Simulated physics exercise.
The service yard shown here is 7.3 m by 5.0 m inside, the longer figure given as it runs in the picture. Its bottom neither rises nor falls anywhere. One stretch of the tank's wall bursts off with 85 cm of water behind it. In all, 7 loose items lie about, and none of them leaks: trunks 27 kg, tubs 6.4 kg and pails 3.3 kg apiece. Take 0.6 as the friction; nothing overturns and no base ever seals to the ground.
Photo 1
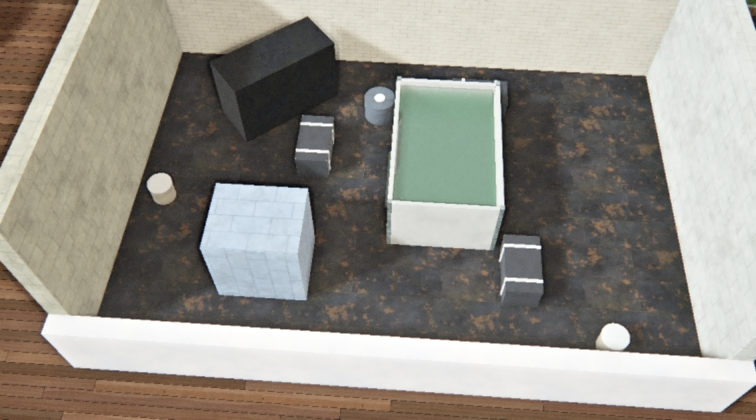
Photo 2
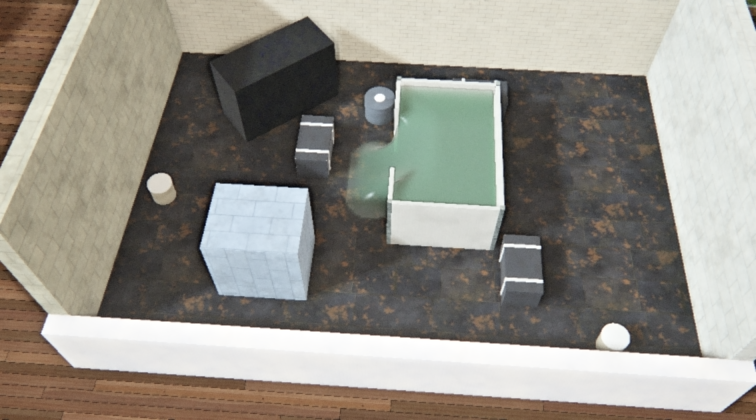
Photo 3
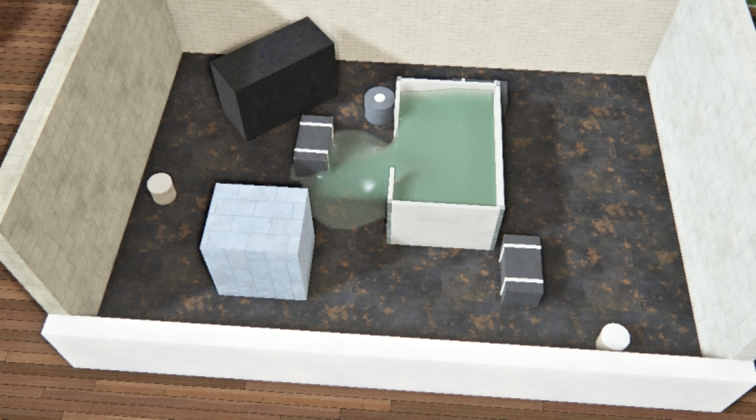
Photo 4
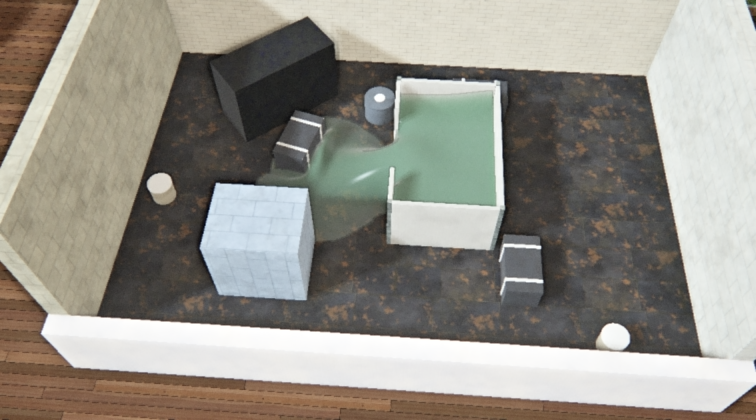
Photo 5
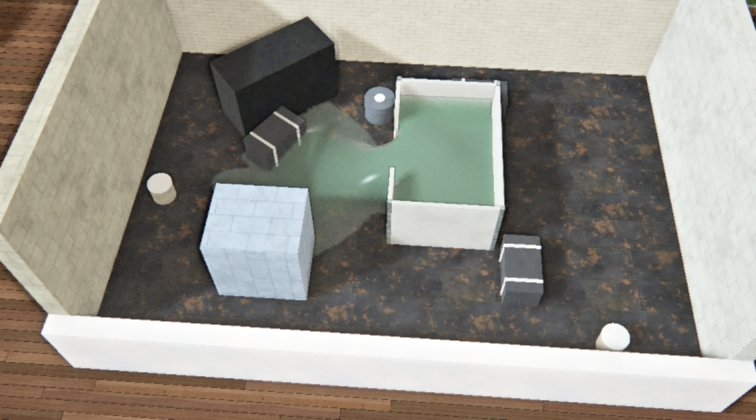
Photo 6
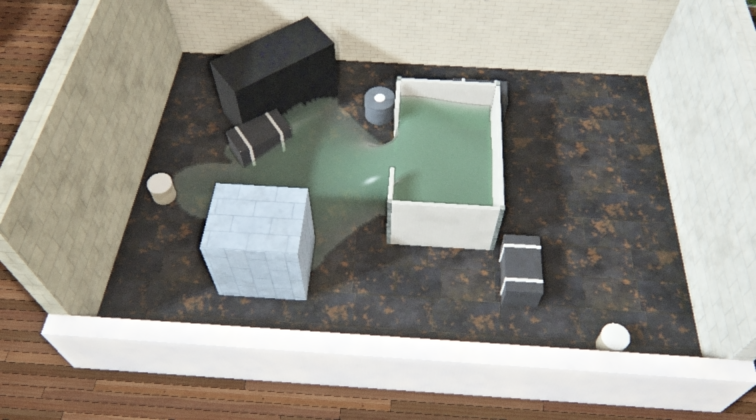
In this clip, greenish water pours through a gap in the left side of a white-walled tank and spreads across the dark floor around a pale block, pushing a dark, white-banded trunk leftward and turning it beside a black block.
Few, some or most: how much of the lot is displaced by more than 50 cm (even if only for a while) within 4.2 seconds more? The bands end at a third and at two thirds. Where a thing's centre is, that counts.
That comes to one to two thirds.
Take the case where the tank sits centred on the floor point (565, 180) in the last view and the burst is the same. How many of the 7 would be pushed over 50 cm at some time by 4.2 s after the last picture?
The count would be 4.
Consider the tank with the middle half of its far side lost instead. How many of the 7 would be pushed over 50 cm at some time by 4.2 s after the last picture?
Then it comes to 3.
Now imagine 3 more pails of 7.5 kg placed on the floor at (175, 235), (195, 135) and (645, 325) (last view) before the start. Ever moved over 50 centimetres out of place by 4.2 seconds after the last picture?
Taking them one by one: It goes beyond, then it goes beyond, then it stays within.
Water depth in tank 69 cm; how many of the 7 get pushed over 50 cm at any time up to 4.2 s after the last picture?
In that case the number is 3.
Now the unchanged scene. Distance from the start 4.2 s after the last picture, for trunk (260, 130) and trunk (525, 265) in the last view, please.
Shifts in order: 200 cm; 30 cm.
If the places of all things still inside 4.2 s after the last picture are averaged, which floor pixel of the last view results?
Roughly at (420, 171).
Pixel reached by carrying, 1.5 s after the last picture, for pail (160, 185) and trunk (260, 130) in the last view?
Near (132, 176) and (170, 135).
Then, 0.4 s after the last picture 2 of 7 are over 50 cm from their spots; 2 afloat.
Then, 1.5 s after the last picture 2 of 7 are over 50 cm from their spots; 3 afloat.
Then, 2.8 s after the last picture 3 of 7 are over 50 cm from their spots; 2 afloat.
Then, 4.2 s after the last picture 3 of 7 are over 50 cm from their spots, and 3 have been at some point; 4 afloat.
